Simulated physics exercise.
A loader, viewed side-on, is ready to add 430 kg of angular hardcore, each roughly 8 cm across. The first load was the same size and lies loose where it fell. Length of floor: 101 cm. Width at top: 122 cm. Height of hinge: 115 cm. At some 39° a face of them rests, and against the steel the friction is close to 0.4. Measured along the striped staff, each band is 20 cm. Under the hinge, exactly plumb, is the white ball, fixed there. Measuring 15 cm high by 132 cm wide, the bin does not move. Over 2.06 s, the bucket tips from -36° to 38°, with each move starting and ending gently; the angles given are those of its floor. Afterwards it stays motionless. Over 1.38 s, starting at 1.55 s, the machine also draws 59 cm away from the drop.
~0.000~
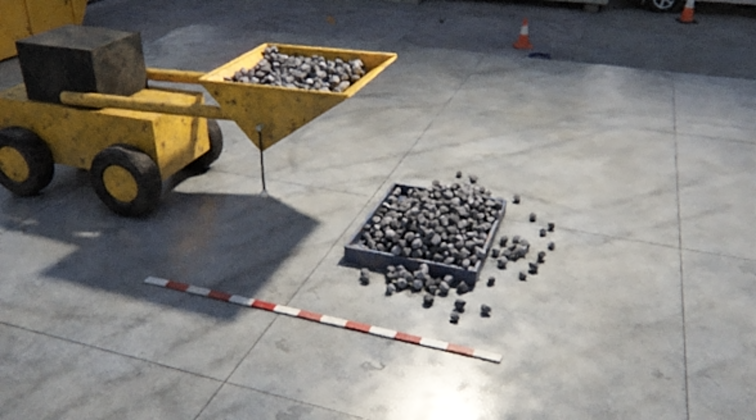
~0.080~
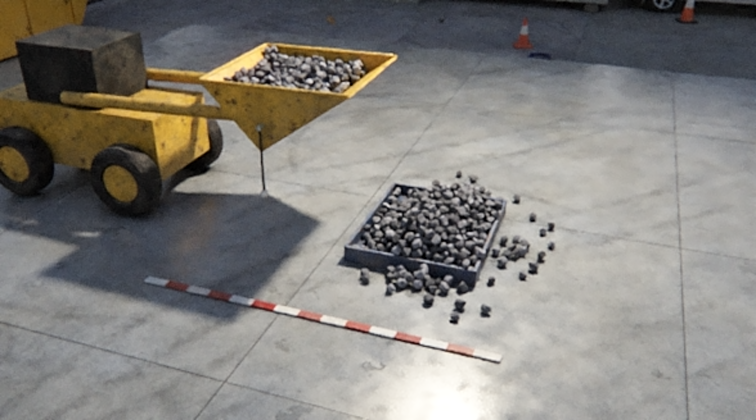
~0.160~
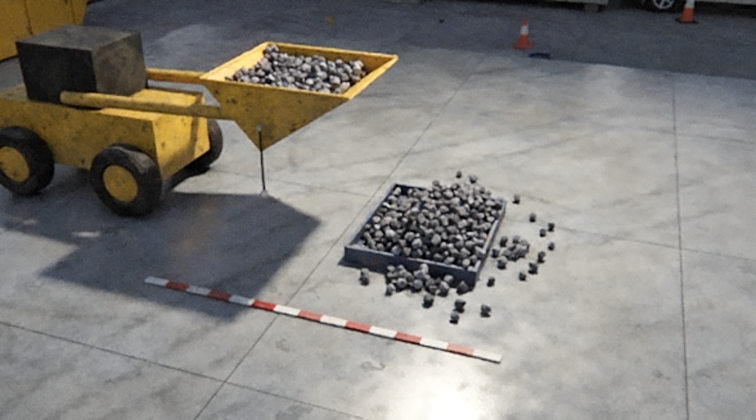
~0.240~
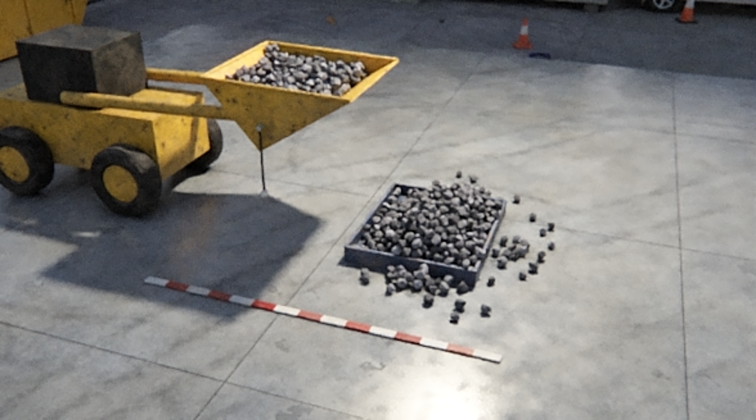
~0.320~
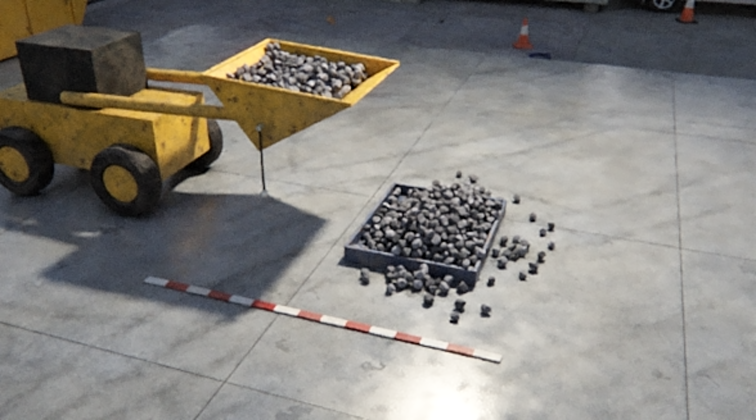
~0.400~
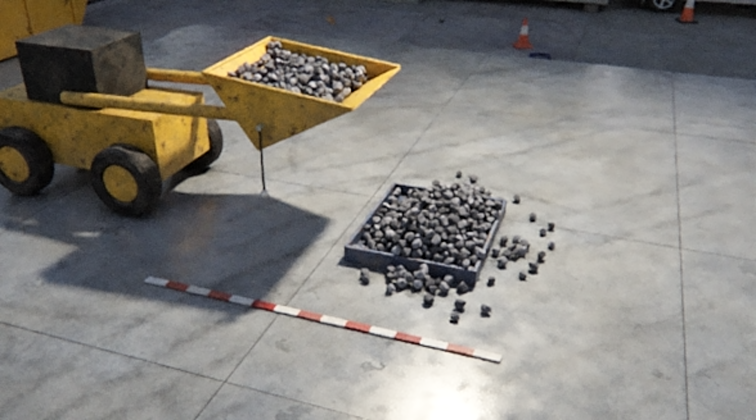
Yellow loader bucket full of grey stones slowly tilting its lip slightly downward beside a heaped bin ringed by loose stones.
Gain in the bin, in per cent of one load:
20 per cent.
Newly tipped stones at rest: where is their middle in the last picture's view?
Centre at roughly (353, 212).
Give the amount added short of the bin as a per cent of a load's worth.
About 75 percent.
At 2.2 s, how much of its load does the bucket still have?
Roughly 30 per cent of its load.
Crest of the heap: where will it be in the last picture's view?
Pretty much at (430, 206), give or take.
After 1.5 s the floor is at 26°; in per cent of one load, 100 in the bucket, 87 in the bin, 13 beside or beyond the bin; the foremost stones are at (537, 249).
After 2.2 s the floor is at 38°; in per cent of one load, 30 in the bucket, 55 short of the bin, 102 in the bin, 13 beside or beyond the bin; the foremost stones are at (537, 249).
After 3.4 s the floor is at 38°; in per cent of one load, 0 in the bucket, 77 short of the bin, 107 in the bin, 16 beside or beyond the bin; the foremost stones are at (537, 249).
After 6.1 s the floor is at 38°; in per cent of one load, 0 in the bucket, 77 short of the bin, 107 in the bin, 16 beside or beyond the bin; the foremost stones are at (537, 249). Net gain in the bin, 20.
